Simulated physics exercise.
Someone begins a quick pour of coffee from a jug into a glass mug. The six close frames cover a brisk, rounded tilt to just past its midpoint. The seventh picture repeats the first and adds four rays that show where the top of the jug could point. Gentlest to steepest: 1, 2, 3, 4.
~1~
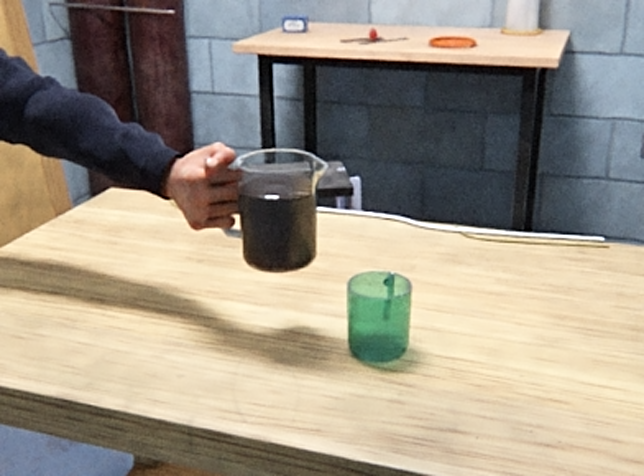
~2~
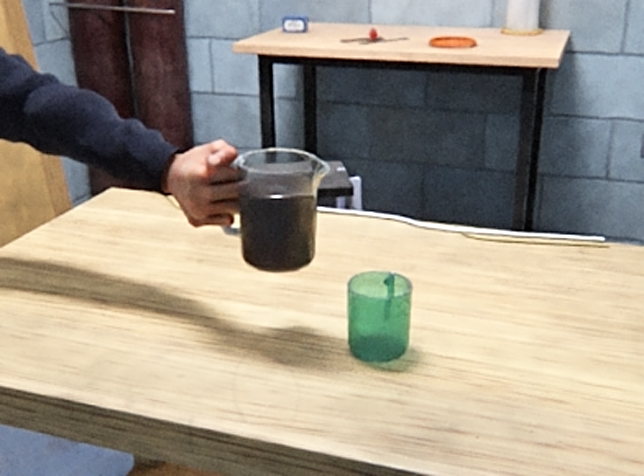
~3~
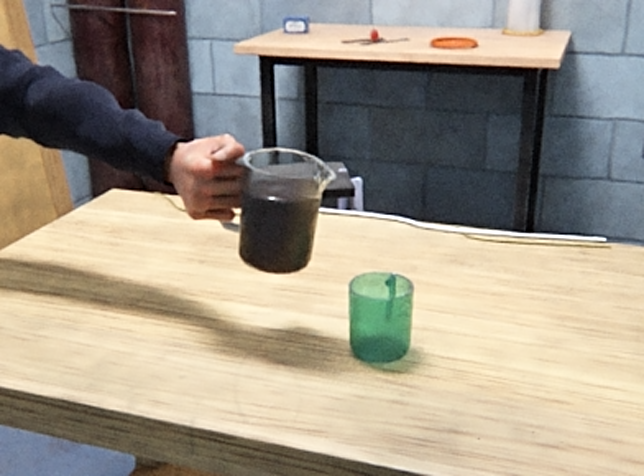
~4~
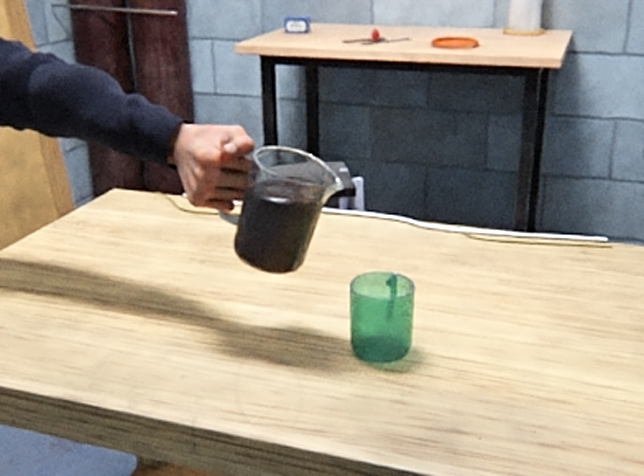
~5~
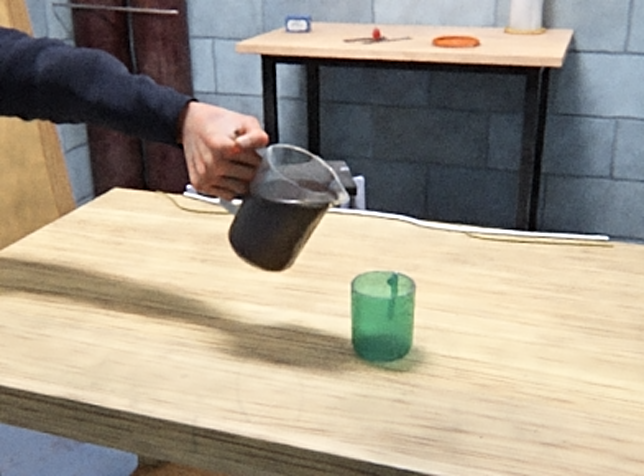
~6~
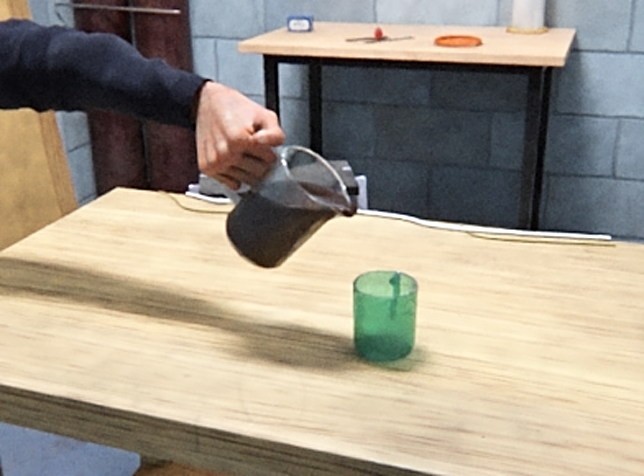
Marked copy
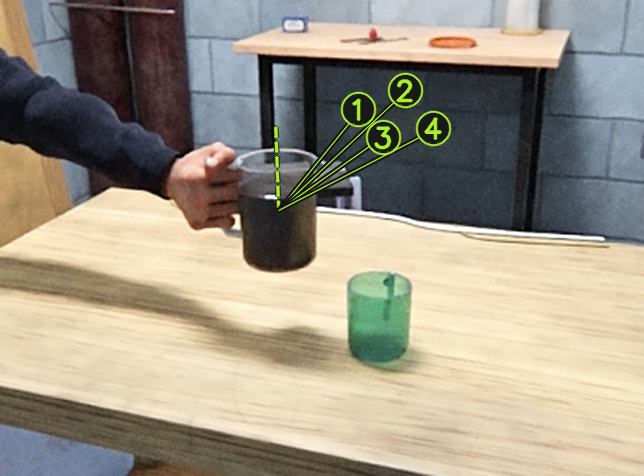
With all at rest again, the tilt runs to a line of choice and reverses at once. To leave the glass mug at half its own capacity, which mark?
4 beats the others.
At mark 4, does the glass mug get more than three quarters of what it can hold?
No, it does not.
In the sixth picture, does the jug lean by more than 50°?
No.
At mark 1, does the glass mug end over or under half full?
Under.
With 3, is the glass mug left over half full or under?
Under.
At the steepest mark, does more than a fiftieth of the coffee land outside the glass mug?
No, it does not.
In lime, 1 at (348, 124); 2 at (393, 102); 3 at (369, 146); 4 at (418, 137).
With 1, the glass mug ends with about 8 % of what it can hold.
With 2, the glass mug ends with about 18 % of what it can hold.
With 3, the glass mug ends with about 31 % of what it can hold.
With 4, the glass mug ends with about 48 % of what it can hold.
